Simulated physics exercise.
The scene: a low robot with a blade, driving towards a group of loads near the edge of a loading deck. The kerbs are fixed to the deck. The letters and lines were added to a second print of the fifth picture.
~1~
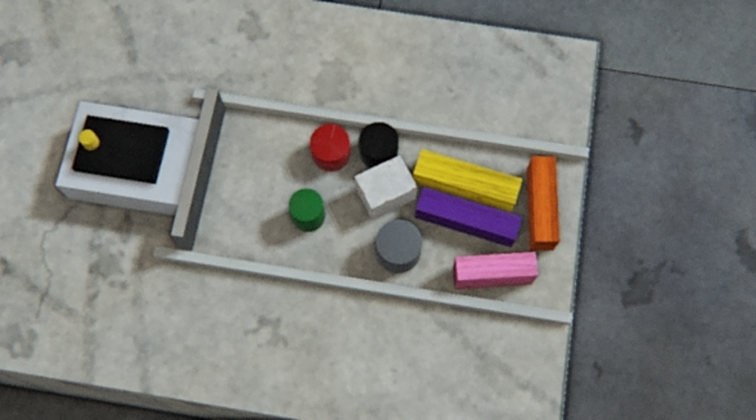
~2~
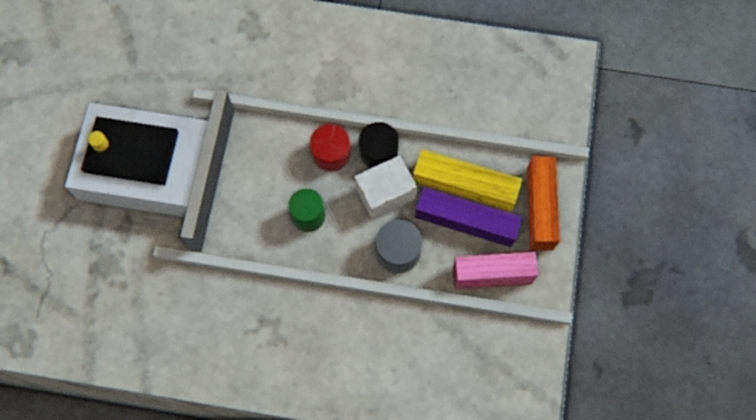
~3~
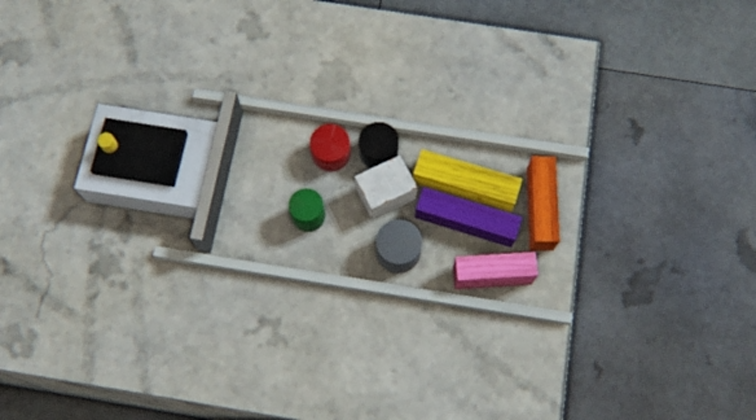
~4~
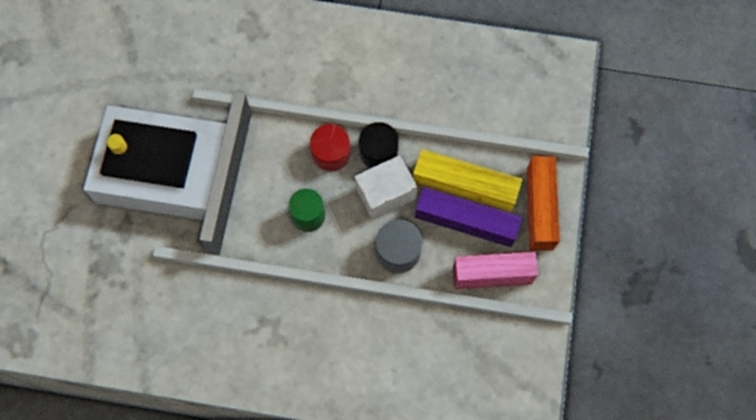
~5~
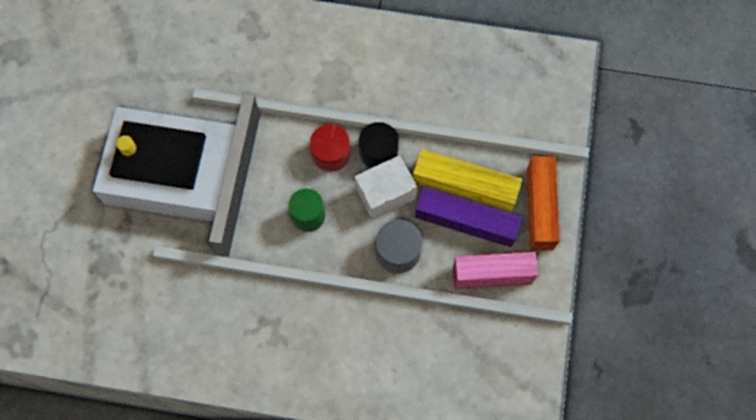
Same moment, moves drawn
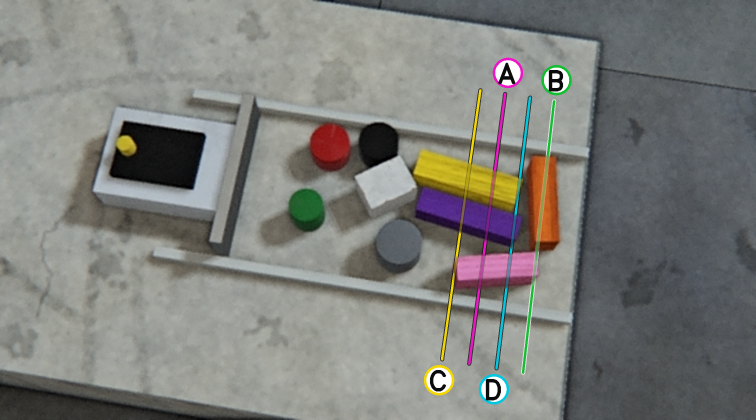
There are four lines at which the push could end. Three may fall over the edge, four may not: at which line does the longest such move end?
It should halt at A.
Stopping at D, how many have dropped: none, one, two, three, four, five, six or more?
Four.
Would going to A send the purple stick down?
Yes.
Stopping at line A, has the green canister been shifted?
Yes.
On the marked copy, A at (488, 222); B at (539, 230); C at (462, 218); D at (514, 226).
Following A. Soon after the start, robot (256, 170); black canister (398, 146); red canister (359, 153).
Later, robot (348, 184); orange stick (577, 208); purple stick (542, 247).
In the end, robot (418, 195); orange stick over the edge; purple stick over the edge; two fallen.
As for the rest, B drops five; C is within the limit but short; D drops four.
